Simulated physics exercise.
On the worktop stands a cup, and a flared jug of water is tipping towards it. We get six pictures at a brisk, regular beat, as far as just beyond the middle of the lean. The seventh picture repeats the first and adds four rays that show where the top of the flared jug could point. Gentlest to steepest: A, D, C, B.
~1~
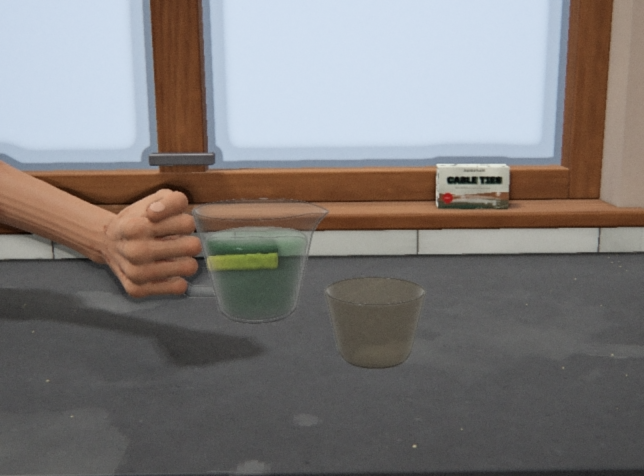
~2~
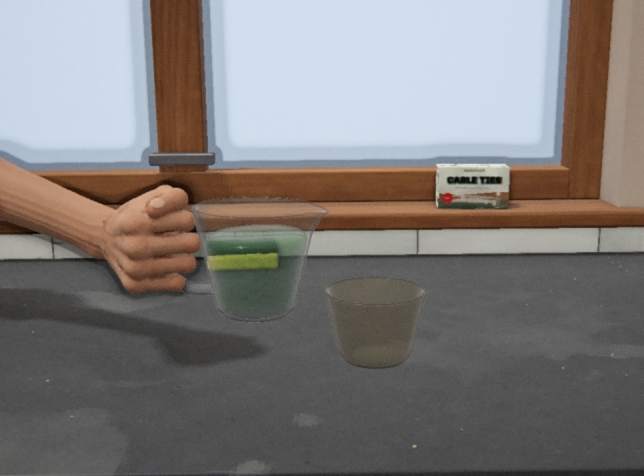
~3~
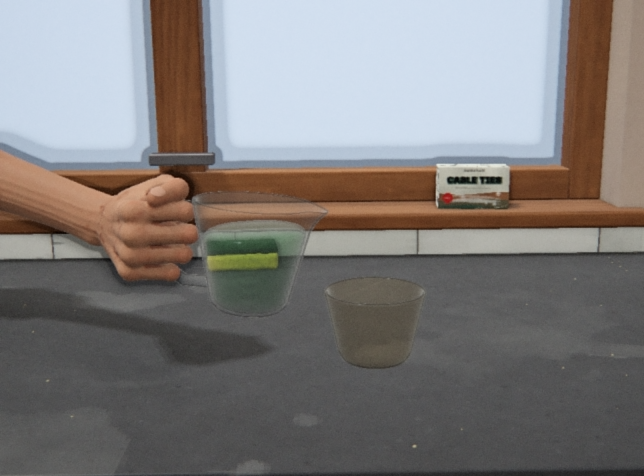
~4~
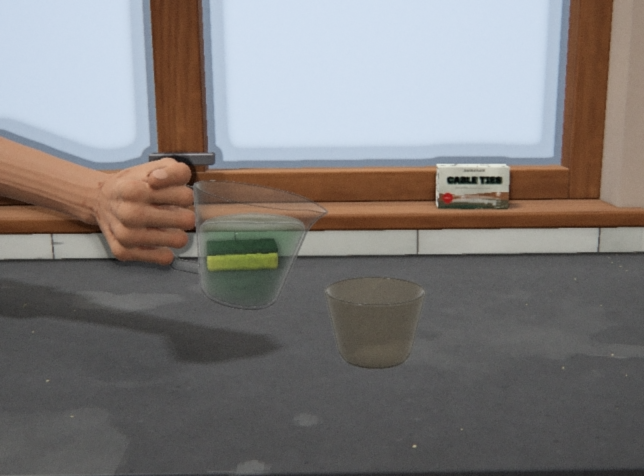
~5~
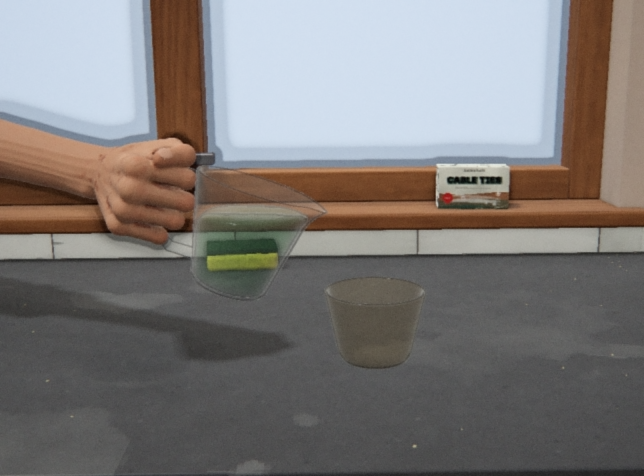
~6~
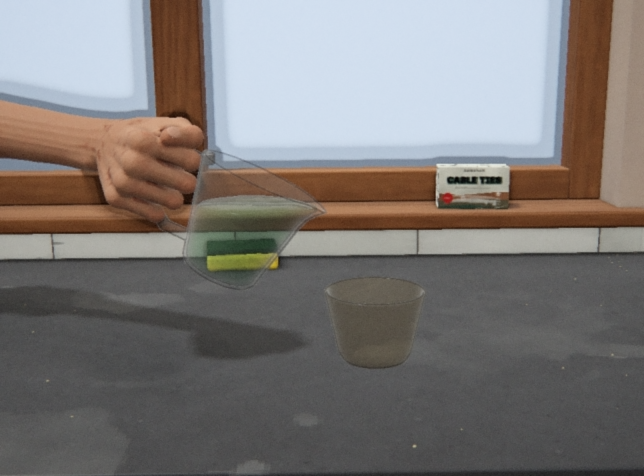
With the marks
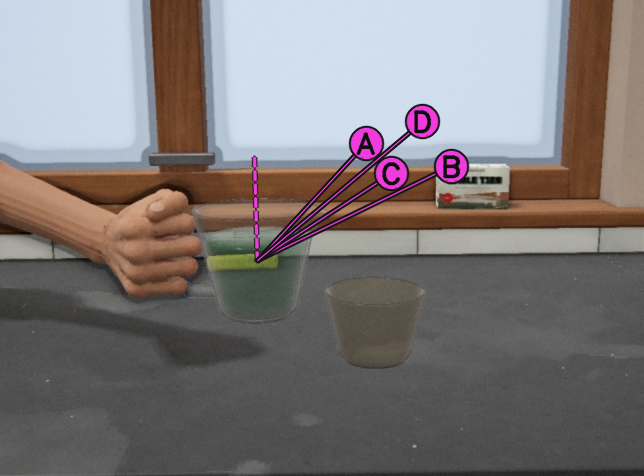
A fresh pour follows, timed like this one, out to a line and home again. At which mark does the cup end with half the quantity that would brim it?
D is best.
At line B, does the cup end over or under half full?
Over.
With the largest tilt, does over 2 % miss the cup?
Yes.
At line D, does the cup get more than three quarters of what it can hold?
No.
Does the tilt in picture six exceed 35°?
No.
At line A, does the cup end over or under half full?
Under half.
On the marked copy, A at (354, 155); B at (435, 173); C at (377, 182); D at (409, 132).
With A, the cup ends with about 31 % of what it can hold.
With B, the cup ends with about 72 % of what it can hold; 15 % of the water is spilt.
With C, the cup ends with about 69 % of what it can hold; 3 % of the water is spilt.
With D, the cup ends with about 47 % of what it can hold; 3 % of the water is spilt.
